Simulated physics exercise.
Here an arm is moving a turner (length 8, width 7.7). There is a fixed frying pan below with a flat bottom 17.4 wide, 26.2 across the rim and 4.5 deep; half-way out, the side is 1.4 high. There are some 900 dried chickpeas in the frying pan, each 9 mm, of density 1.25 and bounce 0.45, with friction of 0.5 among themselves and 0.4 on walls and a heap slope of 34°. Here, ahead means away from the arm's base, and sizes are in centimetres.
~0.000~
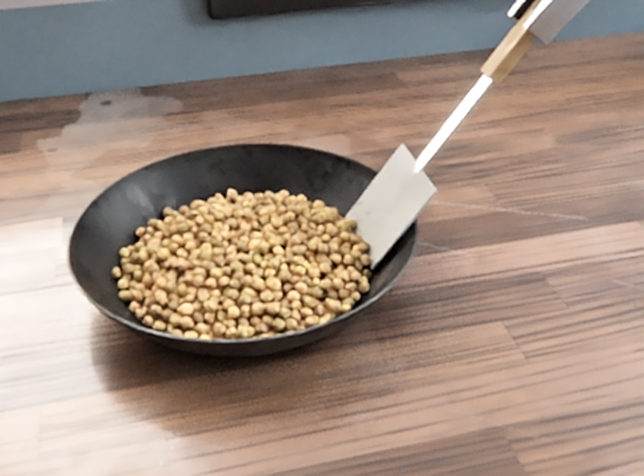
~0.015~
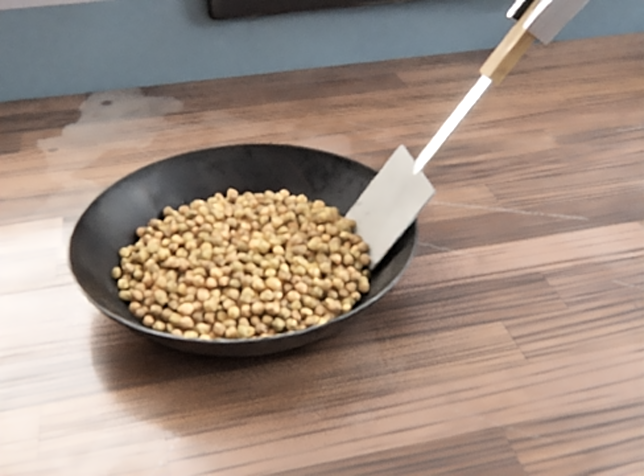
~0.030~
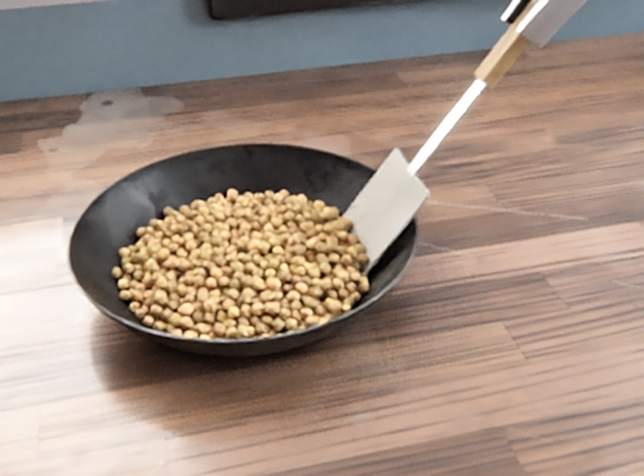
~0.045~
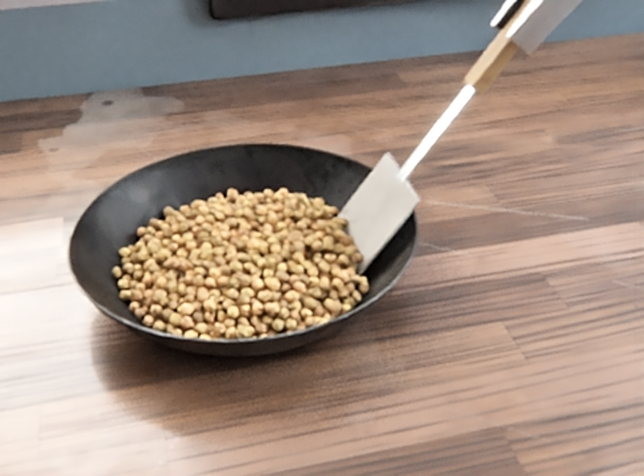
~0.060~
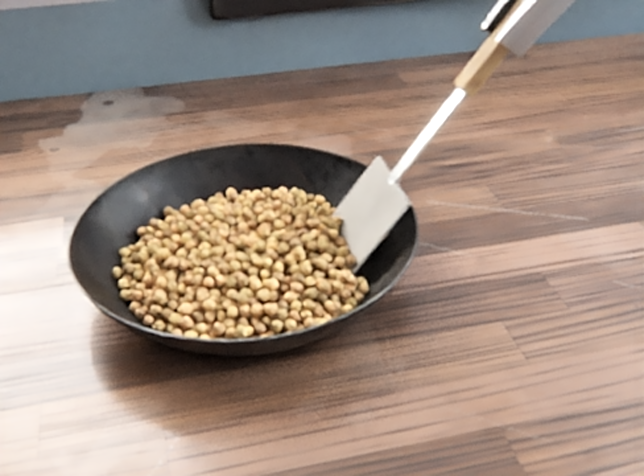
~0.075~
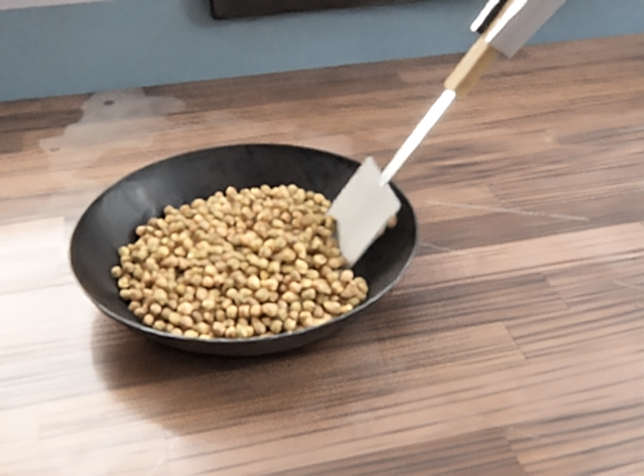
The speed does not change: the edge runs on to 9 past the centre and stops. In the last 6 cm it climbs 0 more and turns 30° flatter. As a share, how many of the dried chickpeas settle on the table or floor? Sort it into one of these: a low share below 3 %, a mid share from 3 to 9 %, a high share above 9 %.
A mid share, from 3 to 9 %.
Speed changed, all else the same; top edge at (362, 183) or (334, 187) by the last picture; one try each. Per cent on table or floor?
Some 5 and 10 per cent.
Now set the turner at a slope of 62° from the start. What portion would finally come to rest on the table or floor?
5 %.
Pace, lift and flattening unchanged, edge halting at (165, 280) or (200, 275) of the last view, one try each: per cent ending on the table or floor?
Respectively some 0 and 0 percent end on the table or floor.
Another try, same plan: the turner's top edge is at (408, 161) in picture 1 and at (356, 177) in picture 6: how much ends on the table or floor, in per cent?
It comes to something like 5 %, give or take.
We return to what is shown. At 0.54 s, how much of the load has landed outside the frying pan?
About 4 per cent.
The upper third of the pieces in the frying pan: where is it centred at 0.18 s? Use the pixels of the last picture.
Estimated point: Close to (220, 253).
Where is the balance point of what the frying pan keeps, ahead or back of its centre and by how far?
About 4.5 cm ahead.
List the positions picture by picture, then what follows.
The turner top edge at (419, 166), sloping 53°; upper third of the load around (245, 250), from x 115 to 365, top at y 195; 900 in the frying pan, in the first picture.
The turner top edge at (418, 167), sloping 53°; upper third of the load around (245, 250), from x 120 to 365, top at y 195, in the second picture.
The turner top edge at (412, 170), sloping 53°; upper third of the load around (246, 250), from x 120 to 365, top at y 195, in the third picture.
The turner top edge at (403, 175), sloping 53°; upper third of the load around (253, 249), from x 120 to 365, top at y 195, in the fourth picture.
The turner top edge at (394, 178), sloping 53°; upper third of the load around (256, 249), from x 120 to 380, top at y 190, in the fifth picture.
The turner top edge at (384, 180), sloping 53°; upper third of the load around (255, 249), from x 120 to 390, top at y 190; 900 in the frying pan, in the sixth picture.
After 0.18 s, sloping 53°, highest piece 7 above the table; 899 in the frying pan, 1 on the blade or in flight.
After 0.29 s, sloping 43°, highest piece 5 above the table; 899 in the frying pan, 1 on the table or floor.
After 0.54 s, sloping 23°, highest piece 6 above the table; 859 in the frying pan, 37 on the table or floor, 4 on the blade or in flight.
After 1.59 s, sloping 23°, highest piece 6 above the table; 858 in the frying pan, 42 on the table or floor.
In the end, 858 in the frying pan, 42 on the table or floor. That is 5 % on the table or floor.
